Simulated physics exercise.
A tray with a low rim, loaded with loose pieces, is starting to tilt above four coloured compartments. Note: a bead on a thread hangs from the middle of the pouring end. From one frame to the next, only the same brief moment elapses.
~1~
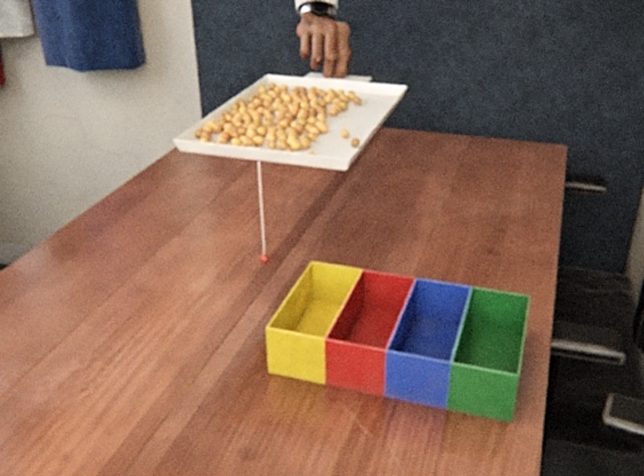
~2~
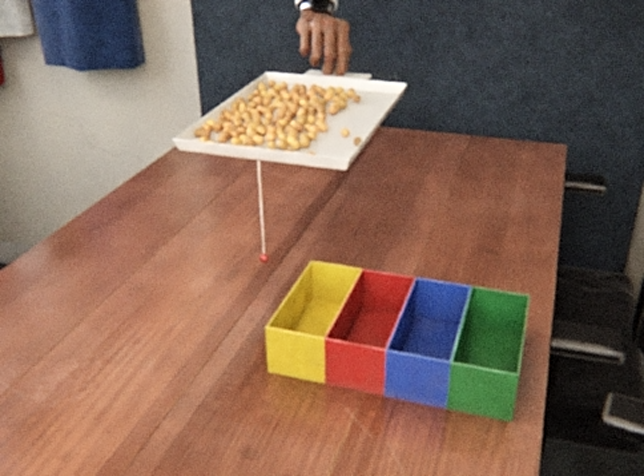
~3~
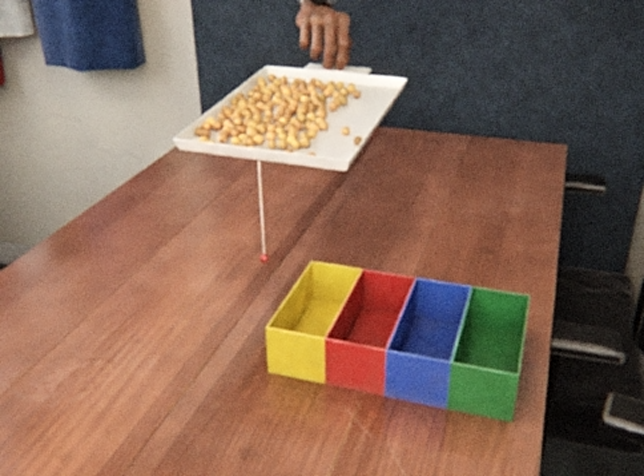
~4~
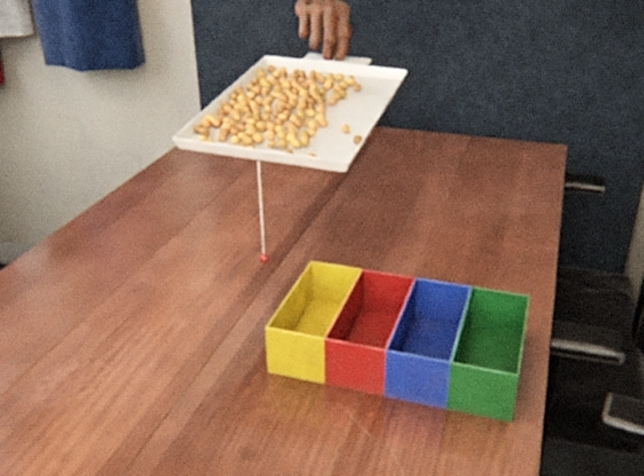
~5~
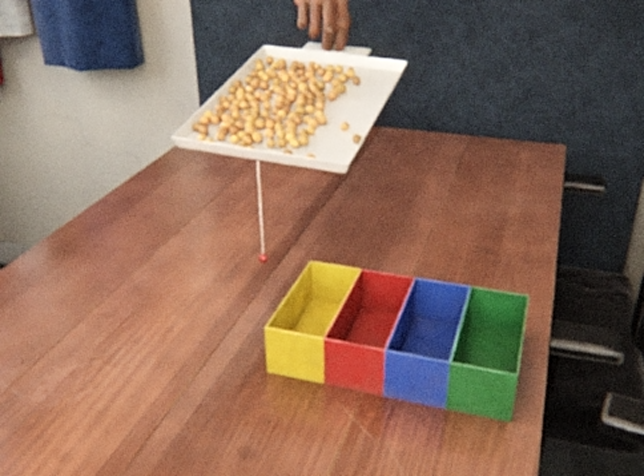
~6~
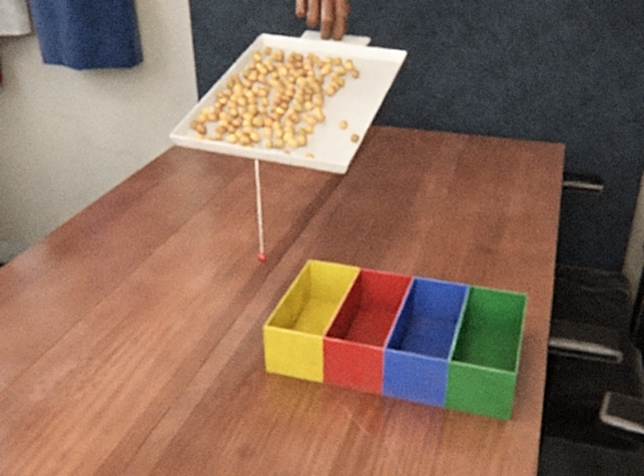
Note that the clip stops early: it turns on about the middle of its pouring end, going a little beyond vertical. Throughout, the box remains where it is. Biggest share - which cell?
Yellow.
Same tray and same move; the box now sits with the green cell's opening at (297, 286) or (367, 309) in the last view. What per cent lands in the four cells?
Roughly 60 % and then 100 %.
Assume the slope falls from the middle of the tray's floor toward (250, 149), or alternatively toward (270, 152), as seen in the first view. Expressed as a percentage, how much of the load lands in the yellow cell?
Shares: About 0 in a hundred, then about 20 in a hundred.
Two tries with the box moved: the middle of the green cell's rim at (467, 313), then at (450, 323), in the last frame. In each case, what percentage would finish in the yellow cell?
Respectively 30 percent and 30 percent.
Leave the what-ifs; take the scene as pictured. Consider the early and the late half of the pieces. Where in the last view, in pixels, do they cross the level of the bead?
Around (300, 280) first; around (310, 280) second.
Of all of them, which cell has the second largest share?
Second: The cell in red.
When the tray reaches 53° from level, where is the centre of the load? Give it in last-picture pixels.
I'd put the middle of the pieces at roughly (284, 146).
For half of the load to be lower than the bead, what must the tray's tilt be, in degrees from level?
At roughly 70°.
Just after the last frame, tray tipped steeply; the larger part on the tray; about a tenth in the red cell; about a tenth in the yellow cell; about a tenth falling or outside the box.
A moment on, tray tipped right over; roughly a third in the yellow cell; about a tenth in the red cell; just a few in the blue cell; roughly half falling or outside the box.
Further on, tray tipped past a quarter turn; roughly half in the yellow cell; about a tenth in the red cell; just a few in the blue cell; roughly a third falling or outside the box.
When it is over, tray tipped past a quarter turn; roughly half in the yellow cell; about a tenth in the red cell; just a few in the blue cell; not one in the green cell; roughly a third outside the box.
